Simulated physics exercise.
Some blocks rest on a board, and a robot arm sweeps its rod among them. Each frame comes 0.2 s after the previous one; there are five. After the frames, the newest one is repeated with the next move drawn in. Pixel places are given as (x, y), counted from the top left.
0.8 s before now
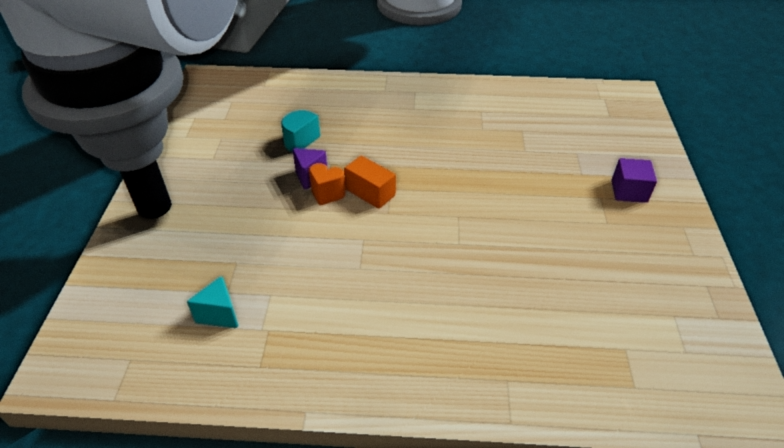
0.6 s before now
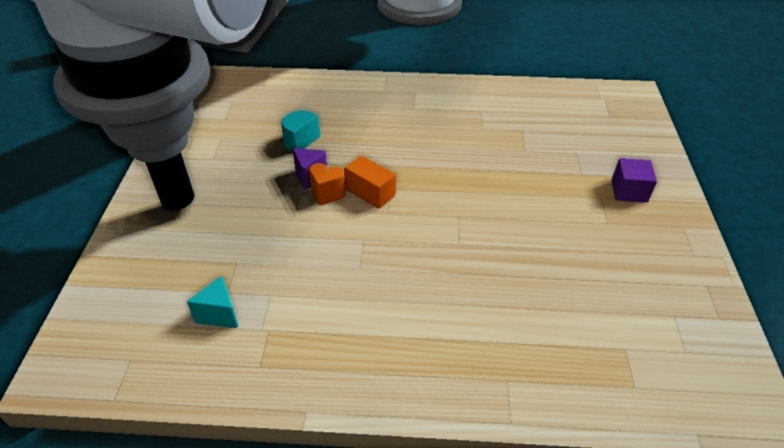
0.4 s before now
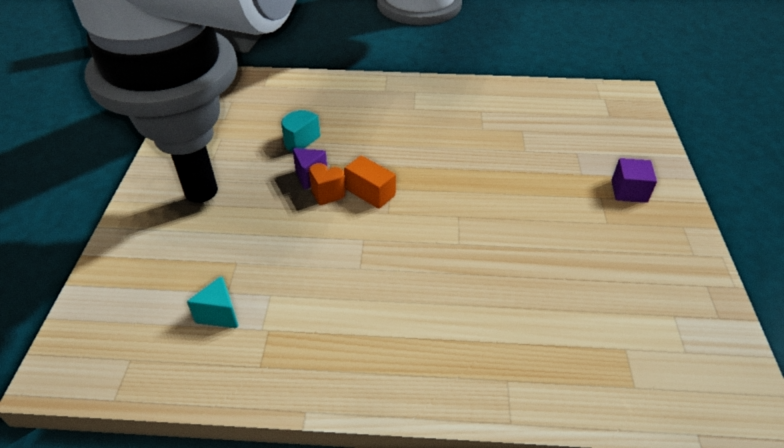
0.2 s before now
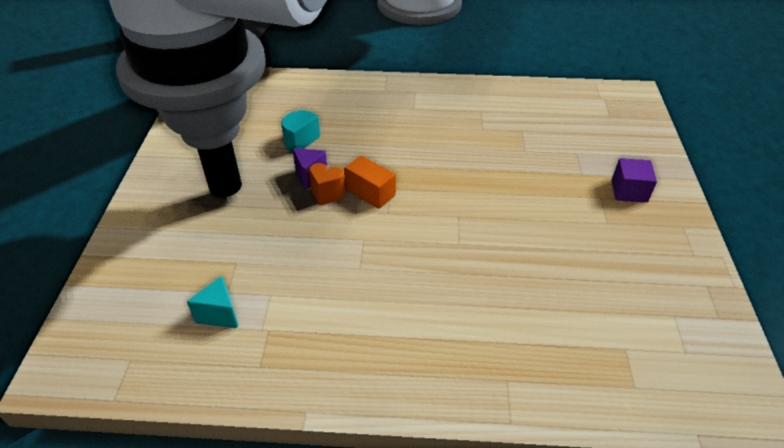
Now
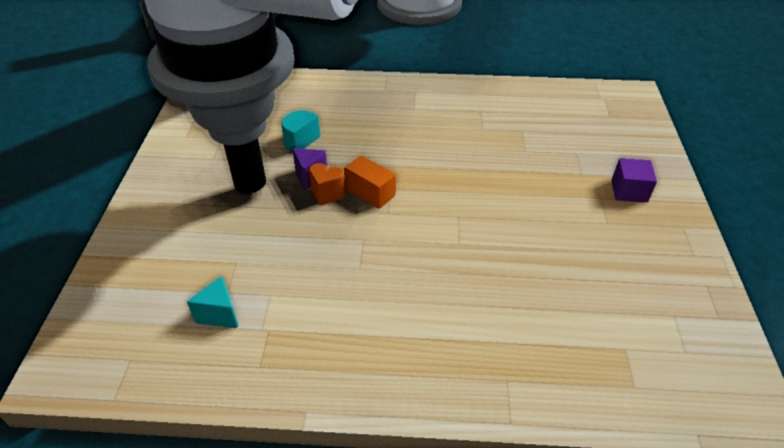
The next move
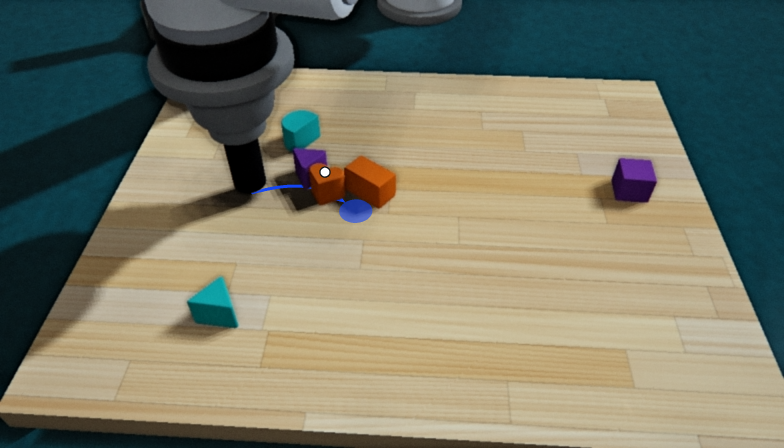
On a light wooden board, a robot arm's dark rod glides right from the left side toward a turquoise D-shaped block, a purple triangle, an orange heart and an orange rectangular block, while every block stays still.
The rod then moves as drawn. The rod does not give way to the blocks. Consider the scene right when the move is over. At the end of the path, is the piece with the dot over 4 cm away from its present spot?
That would be a yes.
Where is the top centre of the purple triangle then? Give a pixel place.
By then it is at (328, 150).
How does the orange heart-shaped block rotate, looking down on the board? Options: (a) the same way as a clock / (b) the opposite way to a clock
Correct choice: A.
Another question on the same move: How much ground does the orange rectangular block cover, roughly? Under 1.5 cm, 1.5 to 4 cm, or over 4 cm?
1.5 to 4 cm.
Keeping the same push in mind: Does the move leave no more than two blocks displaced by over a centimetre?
That would be a no.
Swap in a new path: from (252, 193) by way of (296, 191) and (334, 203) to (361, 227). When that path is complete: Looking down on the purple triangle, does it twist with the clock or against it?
It goes anticlockwise.
Drawn move, from (252, 193) by way of (291, 186) and (328, 192) to (356, 211); the dot is on the orange heart-shaped block.
On the path given first. One third of the way, rod (290, 176); purple triangle (312, 153).
Two thirds of the way, rod (327, 183); purple triangle (328, 150), turned 35° anticlockwise; orange heart-shaped block (355, 176), turned 30° clockwise; orange rectangular block (384, 170).
At the end, rod (355, 201); turquoise D-shaped block still; purple triangle (328, 150), turned 35° anticlockwise; orange heart-shaped block (386, 190), turned 20° clockwise; orange rectangular block (391, 169).
